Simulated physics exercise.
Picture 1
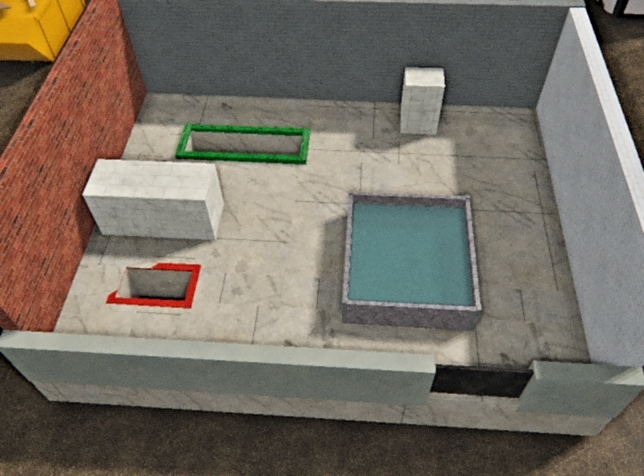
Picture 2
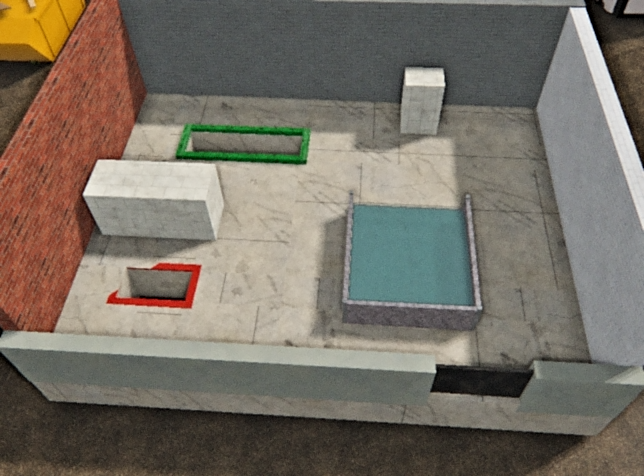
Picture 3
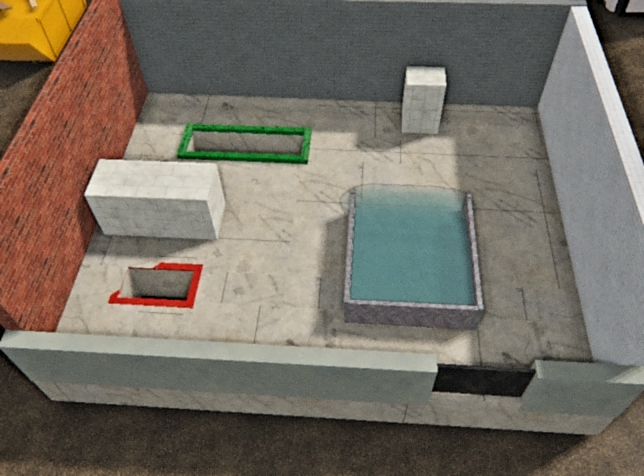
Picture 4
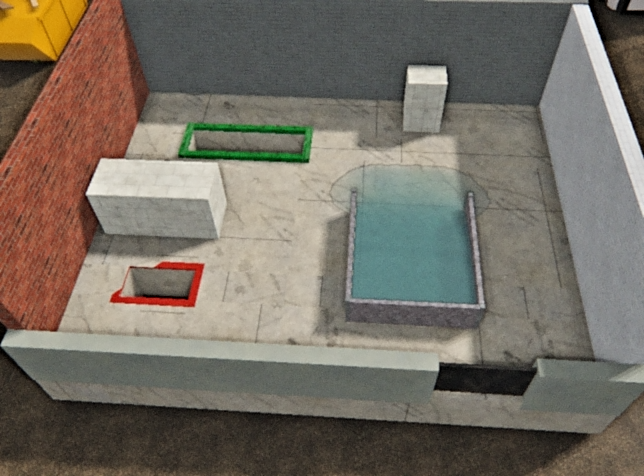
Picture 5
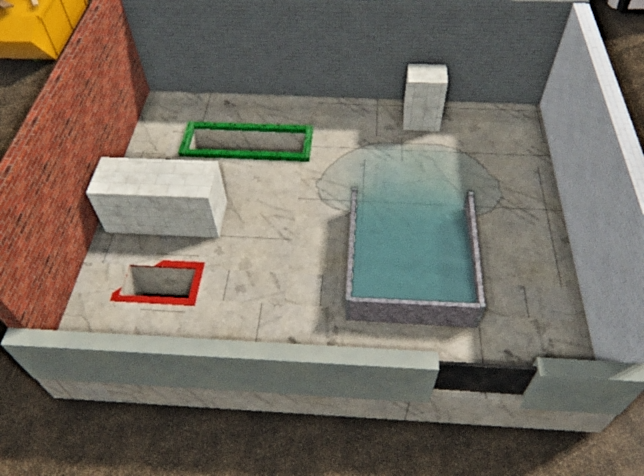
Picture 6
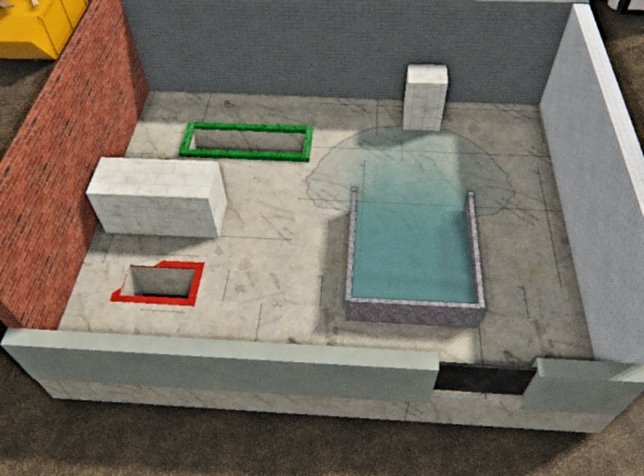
The video shows a walled concrete slab from above, with a tank of still blue-green water, pale blocks and red- and green-edged pits. The tank's far wall disappears, and water pours through the gap, fanning out across the floor.
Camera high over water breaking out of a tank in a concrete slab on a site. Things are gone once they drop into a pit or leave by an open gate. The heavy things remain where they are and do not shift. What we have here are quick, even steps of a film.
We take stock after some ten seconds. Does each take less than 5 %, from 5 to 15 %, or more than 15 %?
In order: Gate: Beneath five per cent; green pit: Beneath five per cent; red pit: Beneath five per cent.
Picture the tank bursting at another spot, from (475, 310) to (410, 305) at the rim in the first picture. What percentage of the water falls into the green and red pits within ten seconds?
The green pit gets 0 per cent and the red pit 12 per cent.
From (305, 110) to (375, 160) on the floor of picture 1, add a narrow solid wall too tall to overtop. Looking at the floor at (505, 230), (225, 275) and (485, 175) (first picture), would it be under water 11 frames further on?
Same order as asked - unsoaked, unsoaked, soaked.
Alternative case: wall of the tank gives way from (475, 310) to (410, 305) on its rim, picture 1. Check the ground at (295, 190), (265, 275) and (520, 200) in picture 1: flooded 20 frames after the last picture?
Going point by point: Left unwetted, waterlogged, waterlogged.
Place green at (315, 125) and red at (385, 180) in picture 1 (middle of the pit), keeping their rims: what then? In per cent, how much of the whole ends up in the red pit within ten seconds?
The red pit receives 60 per cent.
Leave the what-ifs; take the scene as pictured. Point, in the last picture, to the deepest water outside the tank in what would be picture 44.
Roughly at pixel (507, 383).
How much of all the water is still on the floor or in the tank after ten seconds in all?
Estimate: Some 100 %.
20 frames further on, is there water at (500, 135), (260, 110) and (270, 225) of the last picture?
Note - in order: Inundated / inundated / not inundated.
A moment on, water covers 25 % of the floor; the gate 0 %, the green pit 0 %, the red pit 0 %.
Next, water covers 30 % of the floor; the gate 0 %, the green pit 0 %, the red pit 0 %.
Then, water covers 35 % of the floor; the gate 0 %, the green pit 0 %, the red pit 0 %.
Later, water covers 65 % of the floor; the gate 0 %, the green pit 0 %, the red pit 0 %.
In the end, water covers 85 % of the floor; the gate 0 %, the green pit 0 %, the red pit 0 %.
